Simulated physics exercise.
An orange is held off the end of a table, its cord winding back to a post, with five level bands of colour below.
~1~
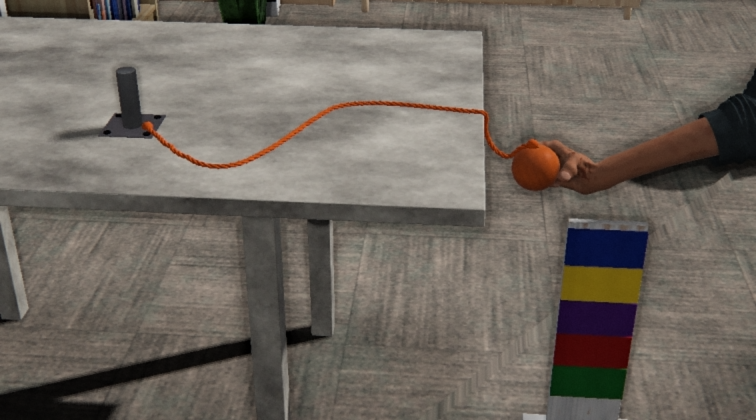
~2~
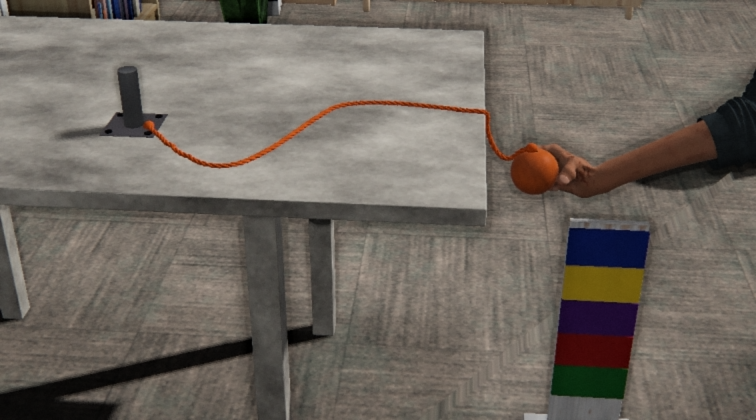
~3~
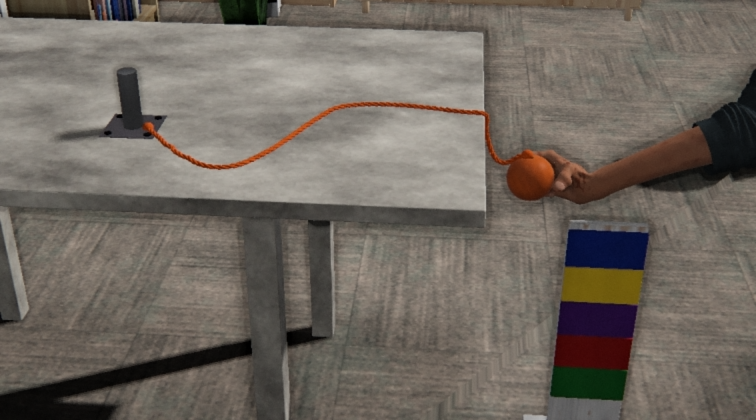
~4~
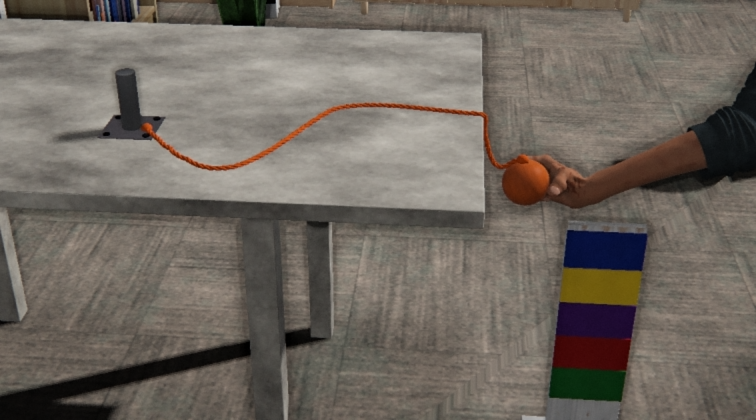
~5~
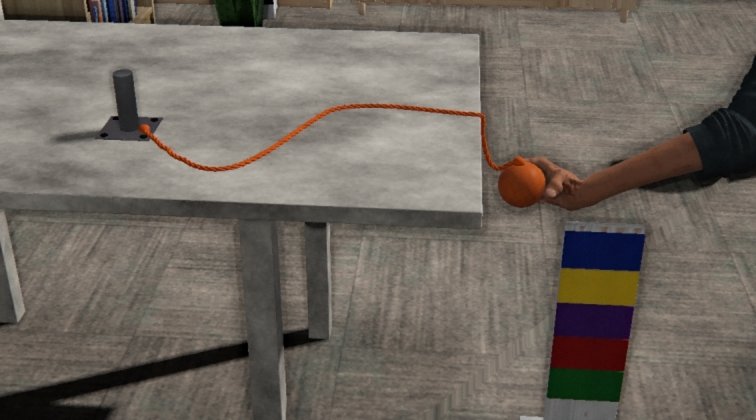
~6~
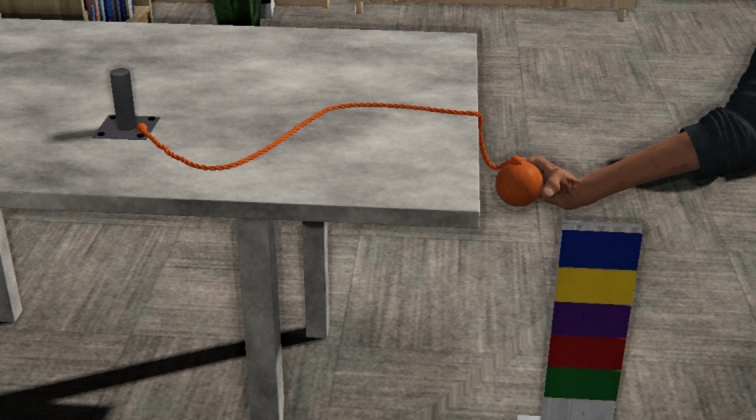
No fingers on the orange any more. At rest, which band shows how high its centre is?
The purple band shows it.
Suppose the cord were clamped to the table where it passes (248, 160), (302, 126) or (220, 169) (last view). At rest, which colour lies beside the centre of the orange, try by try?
Going through them one at a time, the answers are yellow; blue; yellow.
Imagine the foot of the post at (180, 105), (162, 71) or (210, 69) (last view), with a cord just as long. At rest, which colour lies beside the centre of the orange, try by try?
Red, purple, red.
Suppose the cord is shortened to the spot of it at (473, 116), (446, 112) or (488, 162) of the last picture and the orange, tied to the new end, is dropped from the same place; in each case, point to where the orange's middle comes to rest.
Case by case: (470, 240), (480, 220) and (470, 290).
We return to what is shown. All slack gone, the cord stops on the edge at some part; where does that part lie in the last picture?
It's the piece you see at (364, 105).
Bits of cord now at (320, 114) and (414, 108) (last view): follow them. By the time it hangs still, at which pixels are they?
First: (426, 135). Second: (479, 188).
Soon after, orange near (497, 310); level with purple.
Then, orange near (443, 343); level with purple.
Further on, orange near (472, 332); level with purple.
At rest, orange near (473, 335); level with purple. Its middle rests at the purple band.
